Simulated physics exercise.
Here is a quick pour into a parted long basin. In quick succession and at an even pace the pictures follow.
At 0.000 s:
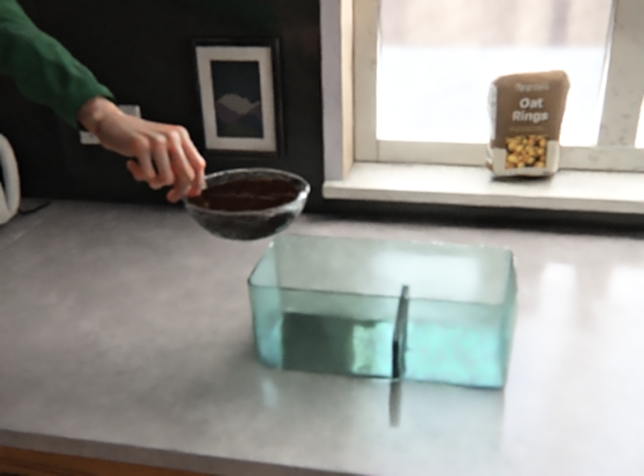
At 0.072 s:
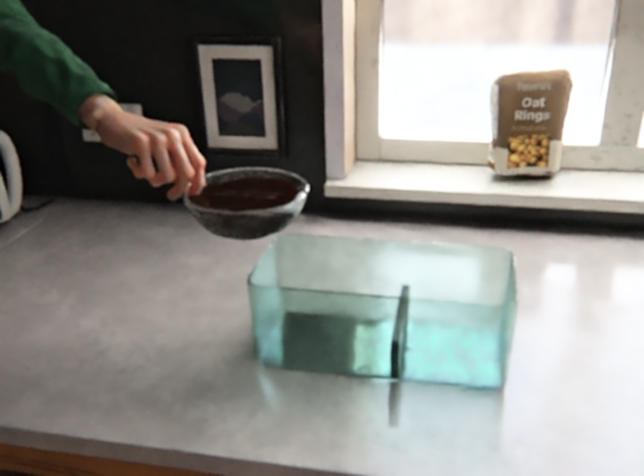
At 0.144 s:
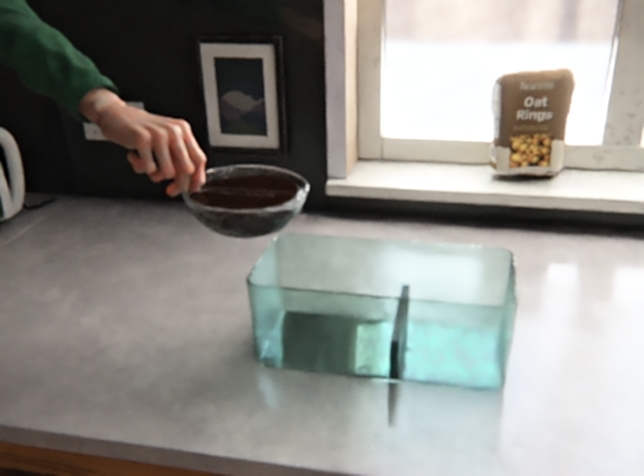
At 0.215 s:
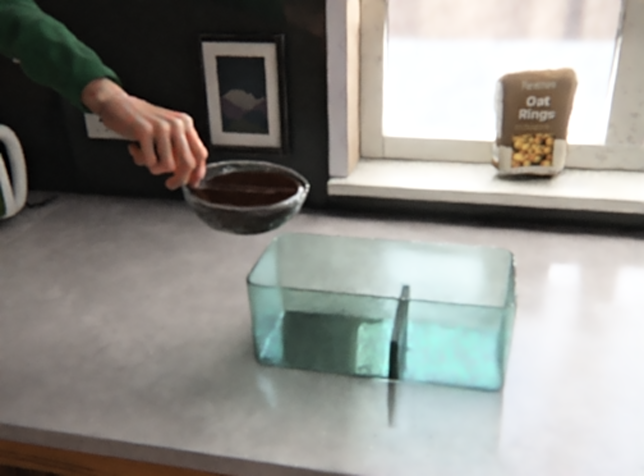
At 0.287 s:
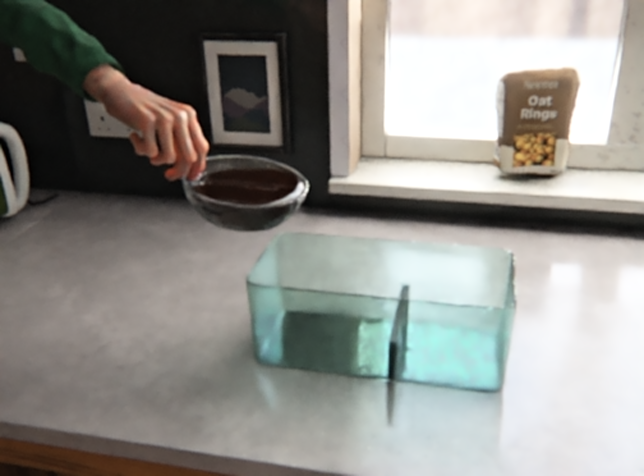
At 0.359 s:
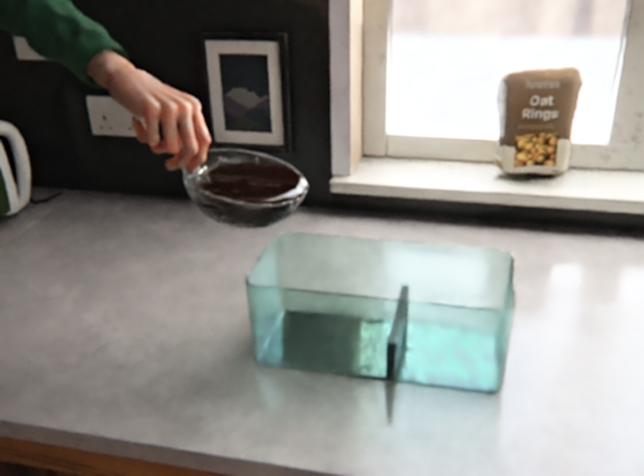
At the start, a hand in a green sleeve holds a clear bowl of dark liquid nearly level above a divided, teal-tinted long basin on a grey counter. The hand then gradually raises the bowl's left side, tilting it slightly rightward, while the basin stays still.
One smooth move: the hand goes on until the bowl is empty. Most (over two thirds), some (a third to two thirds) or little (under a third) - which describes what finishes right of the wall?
Little.
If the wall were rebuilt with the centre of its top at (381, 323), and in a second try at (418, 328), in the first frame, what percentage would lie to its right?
About 55 % and 10 %.
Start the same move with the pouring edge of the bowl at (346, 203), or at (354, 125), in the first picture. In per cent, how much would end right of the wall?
Roughly 75 per cent, then roughly 90 per cent.
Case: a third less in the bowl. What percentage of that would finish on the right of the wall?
About 0 parts in a hundred, give or take.
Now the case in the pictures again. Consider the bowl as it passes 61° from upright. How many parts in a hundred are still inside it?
Amount still in: Approx. 30 %.
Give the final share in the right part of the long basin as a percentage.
0 % or thereabouts.
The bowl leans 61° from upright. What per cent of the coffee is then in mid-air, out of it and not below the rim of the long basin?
35 %.
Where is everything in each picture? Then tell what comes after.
In the first picture, it leans 0°; its right rim is at (306, 194); the coffee meets the walls at (193, 193) and (304, 198); the long basin's rim runs from (262, 259) to (516, 276); the wall's top is at (401, 312).
In the second picture, it leans 1°; its right rim is at (306, 194); the coffee meets the walls at (194, 191) and (304, 198).
In the third picture, it leans 2°; its right rim is at (306, 194); the coffee meets the walls at (194, 189) and (304, 196).
In the fourth picture, it leans 5°; its right rim is at (305, 194); the coffee meets the walls at (194, 185) and (304, 193).
In the fifth picture, it leans 9°; its right rim is at (305, 194); the coffee meets the walls at (195, 180) and (305, 190).
In the sixth picture, it leans 14°; its right rim is at (304, 194); the coffee meets the walls at (196, 177) and (306, 188); 2 per cent is over the edge.
A moment on, the bowl is tipped part way and 28 per cent is still to pour, 37 is left of the wall and 0 right of it.
Next, the bowl is tipped on its side and 0 per cent is still to pour, 95 is left of the wall and 1 right of it.
Then the bowl is tipped right over and 0 per cent is still to pour, 97 is left of the wall and 1 right of it.
Later the bowl is tipped right over and 0 per cent is still to pour, 97 is left of the wall and 1 right of it.
At rest 97 per cent lies left of the wall, 1 right of it and 1 outside.
